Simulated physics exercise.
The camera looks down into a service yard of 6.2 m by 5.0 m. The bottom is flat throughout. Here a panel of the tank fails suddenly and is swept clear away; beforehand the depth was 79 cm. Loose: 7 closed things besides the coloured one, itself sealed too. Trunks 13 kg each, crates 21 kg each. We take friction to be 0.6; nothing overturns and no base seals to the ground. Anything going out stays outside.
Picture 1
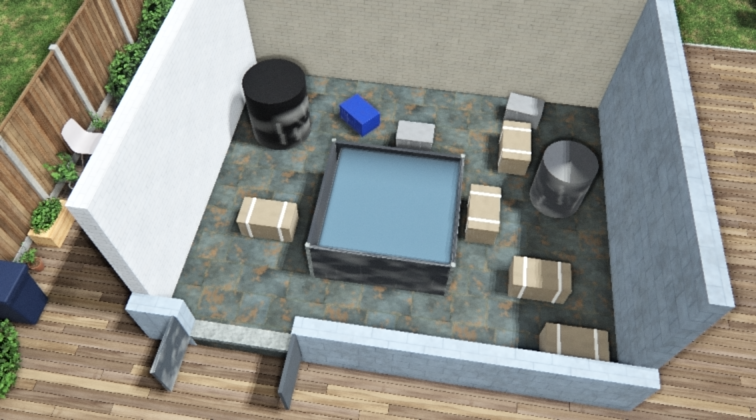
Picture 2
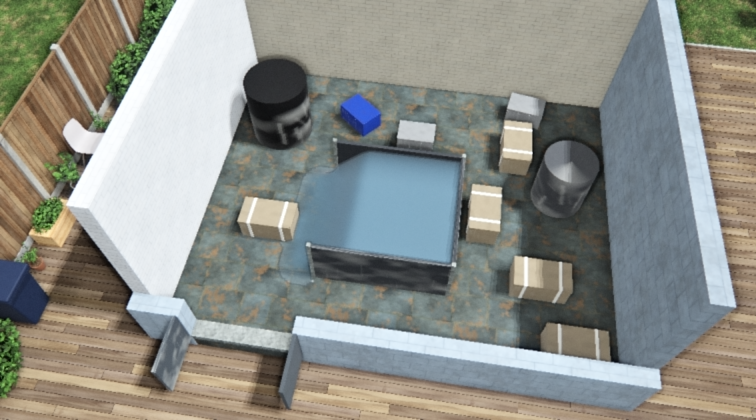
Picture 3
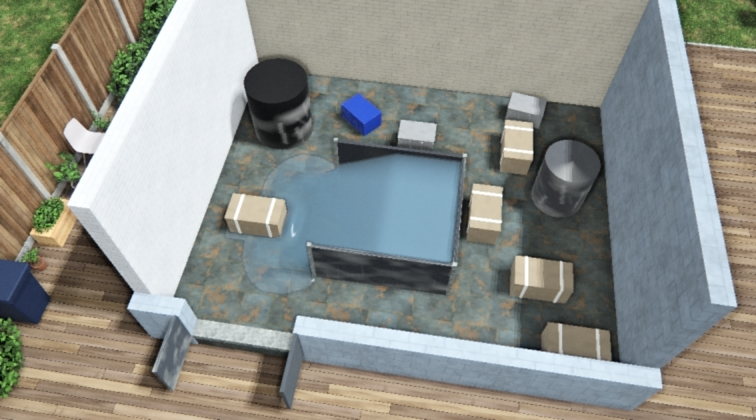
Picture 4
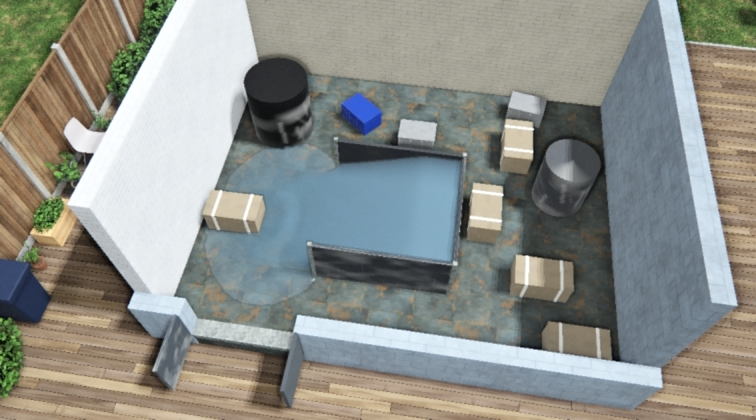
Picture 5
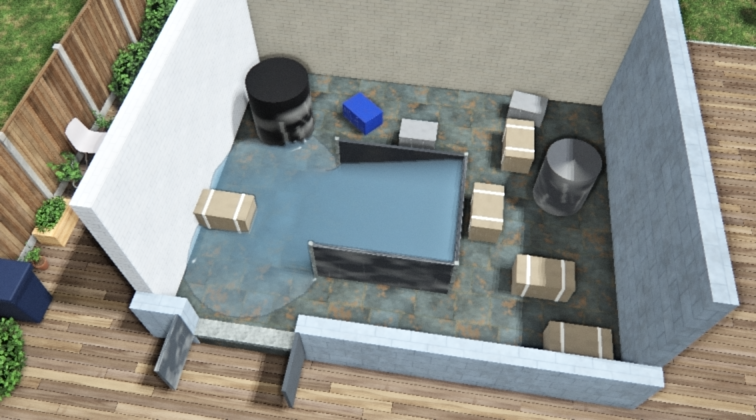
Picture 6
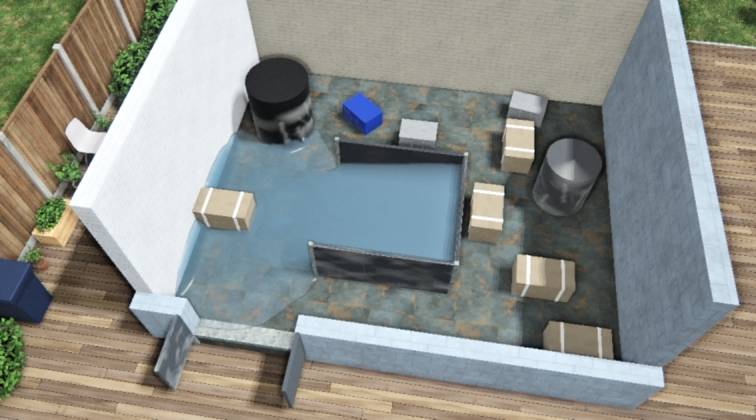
Water poured out through the open left side of a square tank in a walled yard, spread across the floor to the white wall, and pushed one cardboard-coloured box left along the way.
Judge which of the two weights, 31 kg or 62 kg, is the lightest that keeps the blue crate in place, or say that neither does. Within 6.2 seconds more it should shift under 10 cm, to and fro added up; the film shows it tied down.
Answer: 62 kg.
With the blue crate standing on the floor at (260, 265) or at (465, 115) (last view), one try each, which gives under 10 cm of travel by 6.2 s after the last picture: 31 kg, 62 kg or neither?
One by one: No mass suffices; heavier mass alone.
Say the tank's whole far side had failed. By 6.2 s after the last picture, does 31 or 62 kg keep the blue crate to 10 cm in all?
Then I'd expect neither mass to do.
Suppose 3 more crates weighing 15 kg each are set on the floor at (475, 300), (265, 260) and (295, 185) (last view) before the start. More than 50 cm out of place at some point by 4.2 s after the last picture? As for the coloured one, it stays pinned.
Within it, beyond it, beyond it.
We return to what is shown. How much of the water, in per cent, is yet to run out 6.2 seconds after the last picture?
Somewhere near 70 percent, give or take.
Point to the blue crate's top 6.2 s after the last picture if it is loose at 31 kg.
Somewhere about (508, 102).
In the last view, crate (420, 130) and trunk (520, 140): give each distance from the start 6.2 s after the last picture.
The first has moved 30 cm and the second 120 cm from the start.
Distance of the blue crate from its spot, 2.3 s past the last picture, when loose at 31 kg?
About 20 cm off its spot.
Then, 0.6 s after the last picture the blue crate would be 0 cm from its start with 31 kg and 0 cm from its start with 62 kg; 0 cm of water round it then.
Then, 2.3 s after the last picture the blue crate would be 21 cm from its start with 31 kg and 0 cm from its start with 62 kg; 11 cm of water round it then.
Then, 4.2 s after the last picture the blue crate would be 189 cm from its start with 31 kg and 0 cm from its start with 62 kg; 7 cm of water round it then.
Then, 6.2 s after the last picture the blue crate would be 249 cm from its start with 31 kg and 0 cm from its start with 62 kg; 6 cm of water round it then.
